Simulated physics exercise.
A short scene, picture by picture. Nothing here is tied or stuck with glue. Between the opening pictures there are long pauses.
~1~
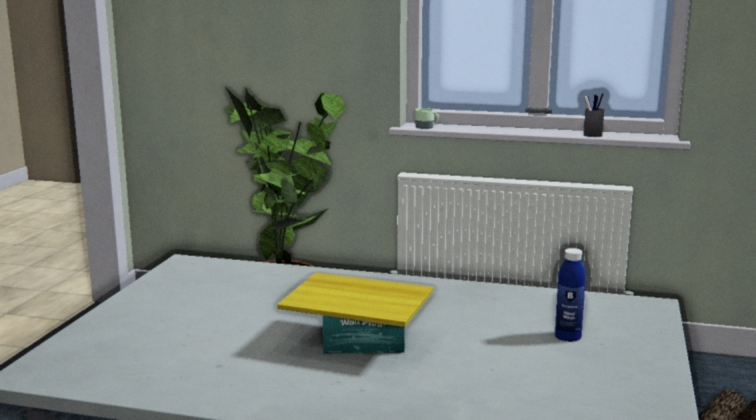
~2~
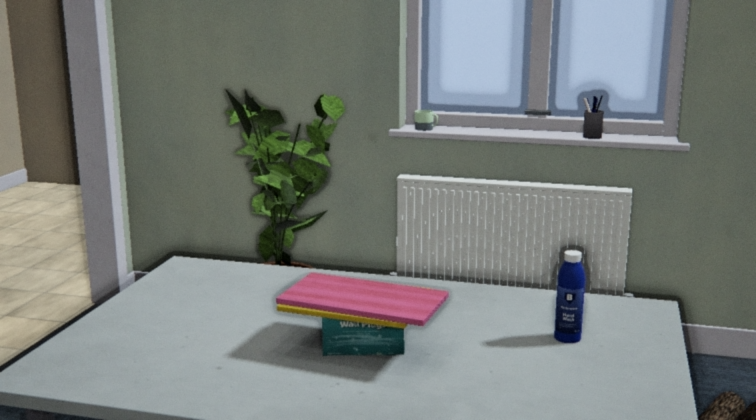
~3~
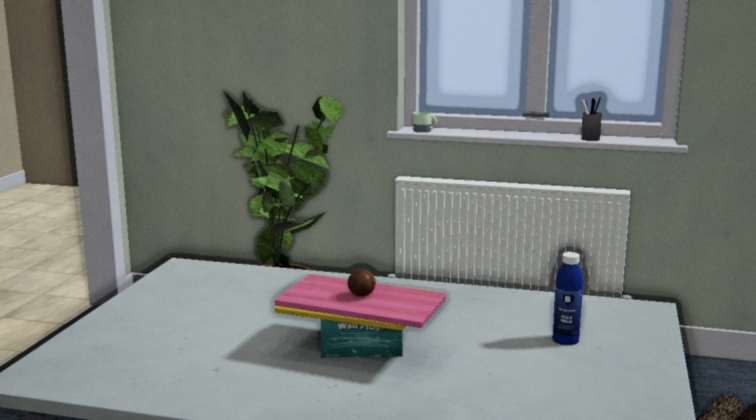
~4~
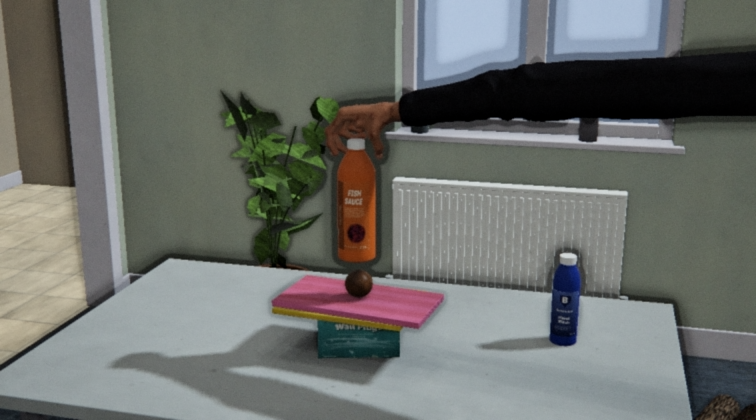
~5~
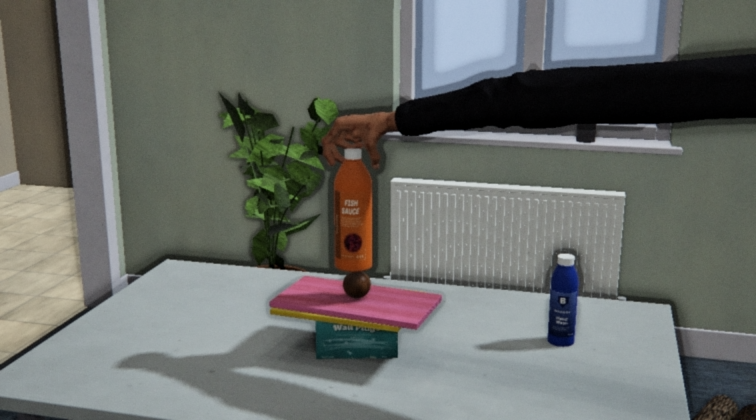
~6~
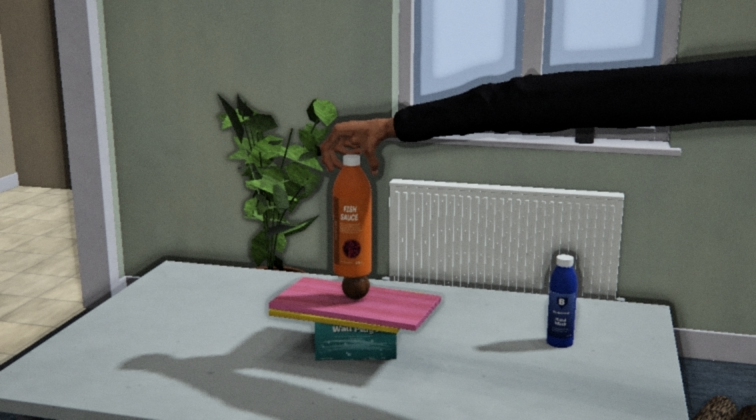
In a room with green walls, a pale table stands before a white radiator, a window and a leafy plant, seen from slightly above by a nearly still camera. A turquoise box carries a yellow board, with a blue bottle to the right. A pink board and then a small brown ball appear on top, and a dark-sleeved arm from the right lowers an orange bottle onto the ball, still gripping it.
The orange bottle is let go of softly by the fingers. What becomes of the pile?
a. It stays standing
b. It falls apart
It falls apart (b).
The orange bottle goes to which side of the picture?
Leftwards.
Then, 0.70 s past the last view, orange bottle now fallen; pink board rocked 5° from its first pose; yellow board rocked 4° from its first pose.
Then, 1.00 s past the last view, things are still on the move.
Finally, fallen, orange bottle; the other 5 still in place. Final places as the last picture's camera would see them, orange bottle near (179, 317). The pile loses its balance.
